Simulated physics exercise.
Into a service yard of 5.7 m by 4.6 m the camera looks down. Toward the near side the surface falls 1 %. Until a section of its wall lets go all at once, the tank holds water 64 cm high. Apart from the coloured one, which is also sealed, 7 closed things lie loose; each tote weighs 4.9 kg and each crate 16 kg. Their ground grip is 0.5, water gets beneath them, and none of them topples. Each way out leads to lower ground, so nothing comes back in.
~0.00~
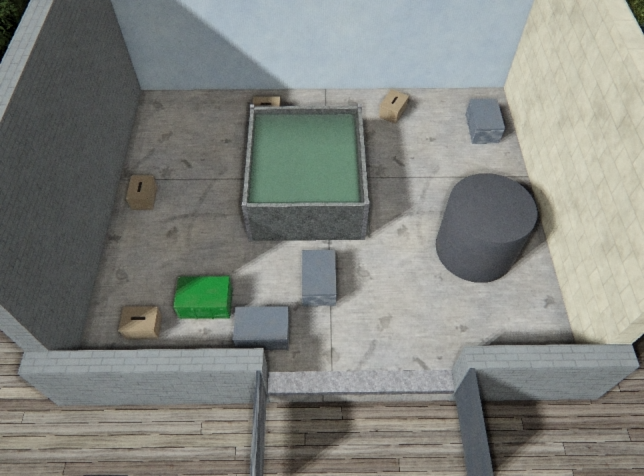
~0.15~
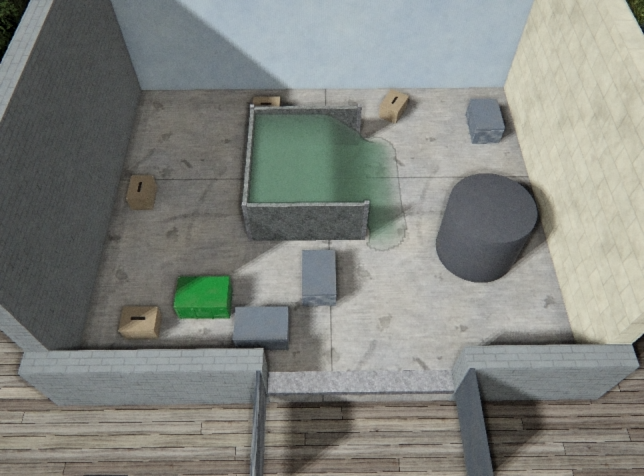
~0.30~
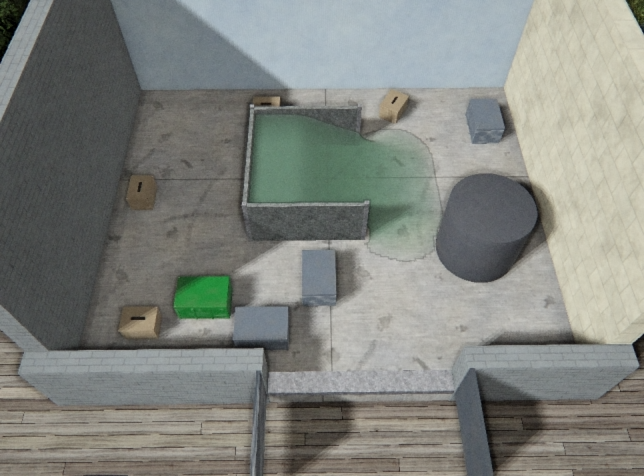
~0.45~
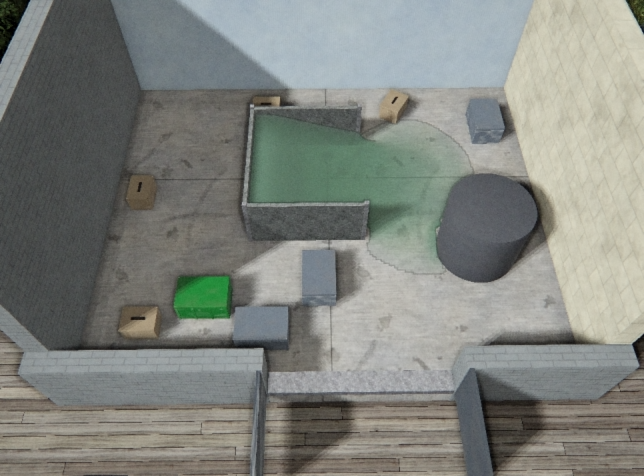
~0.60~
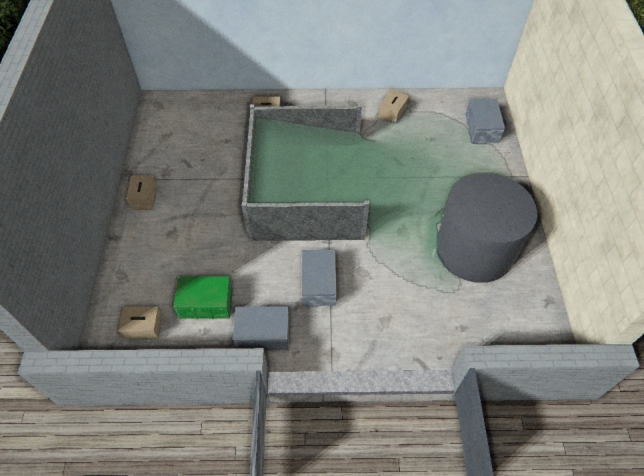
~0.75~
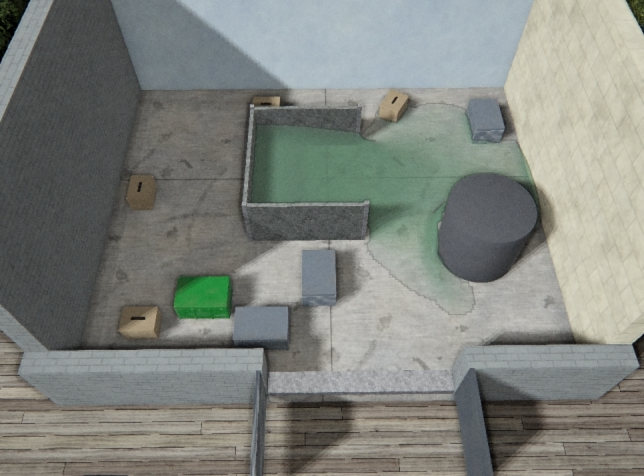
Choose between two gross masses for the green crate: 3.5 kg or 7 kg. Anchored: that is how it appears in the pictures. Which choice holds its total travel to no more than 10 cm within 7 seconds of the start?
Of the two, the smaller does it already.
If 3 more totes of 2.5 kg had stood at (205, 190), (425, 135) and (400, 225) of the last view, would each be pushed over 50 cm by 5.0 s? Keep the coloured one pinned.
Results, in sequence: Not exceeded / exceeded / exceeded.
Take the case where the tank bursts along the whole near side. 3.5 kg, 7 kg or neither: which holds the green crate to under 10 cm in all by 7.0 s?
So no choice works.
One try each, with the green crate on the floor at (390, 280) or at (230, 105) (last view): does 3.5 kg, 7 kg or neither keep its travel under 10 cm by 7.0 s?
No option, then no option.
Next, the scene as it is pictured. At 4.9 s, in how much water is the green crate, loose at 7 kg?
About 1 cm.
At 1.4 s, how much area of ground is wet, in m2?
Some 11.0 m2.
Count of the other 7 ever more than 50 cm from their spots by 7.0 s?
That makes 4.
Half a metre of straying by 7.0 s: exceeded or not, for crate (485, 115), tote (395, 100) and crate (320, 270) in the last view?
Taking them in order: Beyond the mark, beyond the mark, within the mark.
After 1.4 s the green crate would be 0 cm from its start with 3.5 kg and 0 cm from its start with 7 kg; 0 cm of water round it then.
After 3.1 s the green crate would be 0 cm from its start with 3.5 kg and 0 cm from its start with 7 kg; 0 cm of water round it then.
After 4.9 s the green crate would be 0 cm from its start with 3.5 kg and 0 cm from its start with 7 kg; 1 cm of water round it then.
After 7.0 s the green crate would be 3 cm from its start with 3.5 kg and 1 cm from its start with 7 kg; 3 cm of water round it then.
